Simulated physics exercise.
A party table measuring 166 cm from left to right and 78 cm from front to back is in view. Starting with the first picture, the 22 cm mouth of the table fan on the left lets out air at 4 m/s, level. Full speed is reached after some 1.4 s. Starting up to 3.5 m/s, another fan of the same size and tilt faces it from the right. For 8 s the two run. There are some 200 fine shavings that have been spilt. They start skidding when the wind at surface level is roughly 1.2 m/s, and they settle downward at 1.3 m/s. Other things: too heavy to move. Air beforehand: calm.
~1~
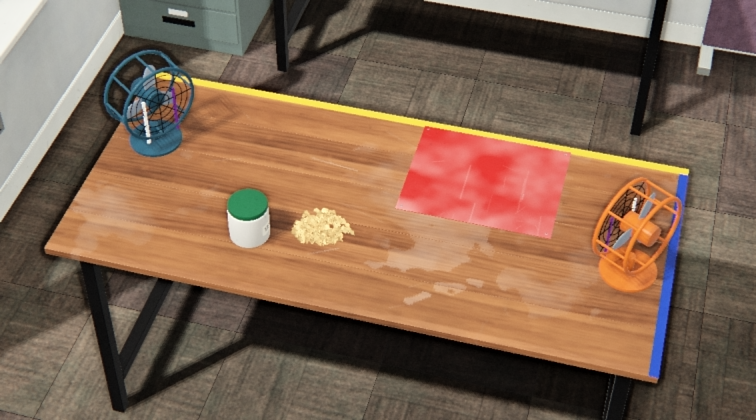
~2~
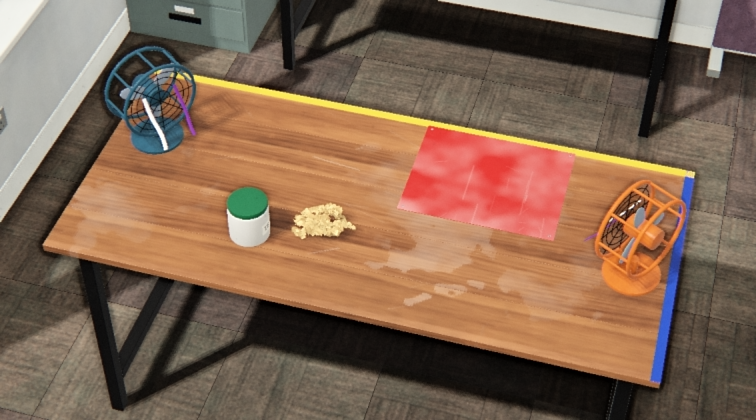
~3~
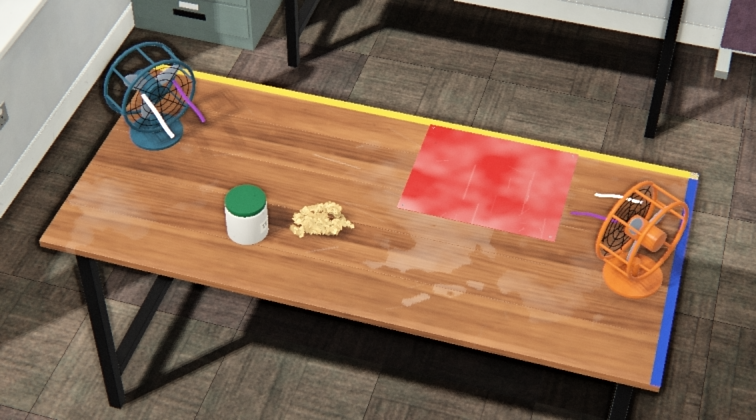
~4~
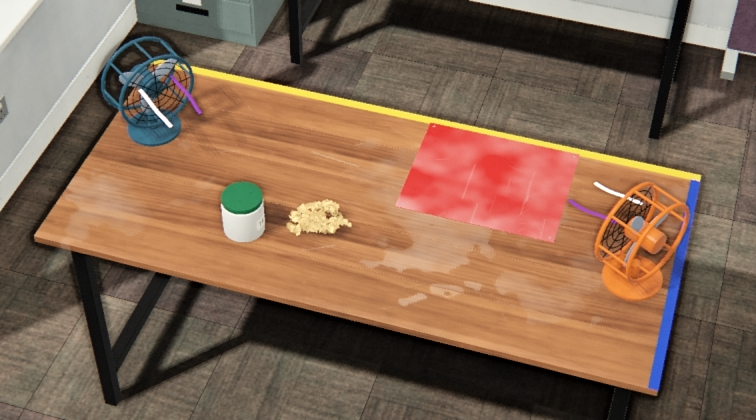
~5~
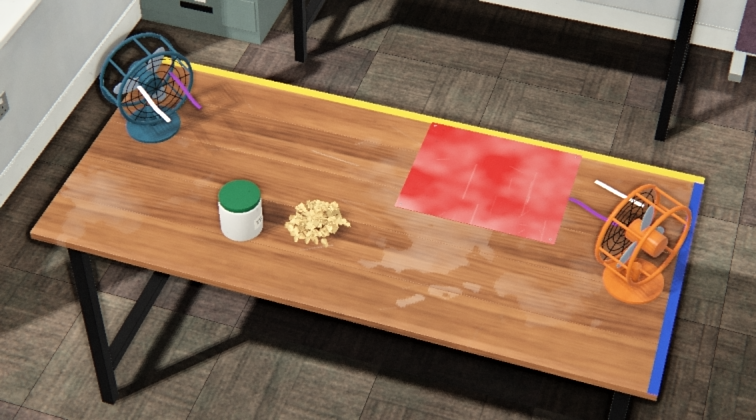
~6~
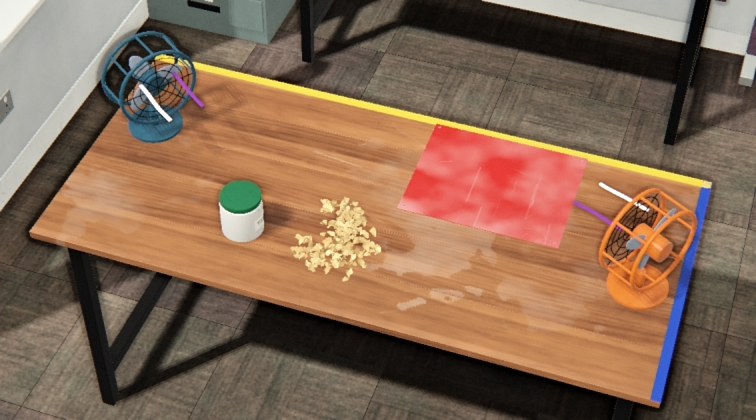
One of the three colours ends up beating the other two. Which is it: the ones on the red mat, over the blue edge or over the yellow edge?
Blue.
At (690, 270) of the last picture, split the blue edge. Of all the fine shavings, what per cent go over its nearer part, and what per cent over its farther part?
Some 60 % go over the nearer part and around 2 % over the farther part.
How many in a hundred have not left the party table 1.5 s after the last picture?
Roughly 10 per cent.
Then, 0.5 s after the last picture the count stands so, 0 % are over the blue edge, 0 % over the yellow edge and 0 % on the red mat; the middle of those left on the top is near (528, 278).
Then, 1.5 s after the last picture the count stands so, 56 % are over the blue edge, 0 % over the yellow edge and 0 % on the red mat.
Then, 3.3 s after the last picture the count stands so, 60 % are over the blue edge, 0 % over the yellow edge and 0 % on the red mat.
Then, 6.9 s after the last picture, at the end, 60 % are over the blue edge, 0 % over the yellow edge and 0 % on the red mat.
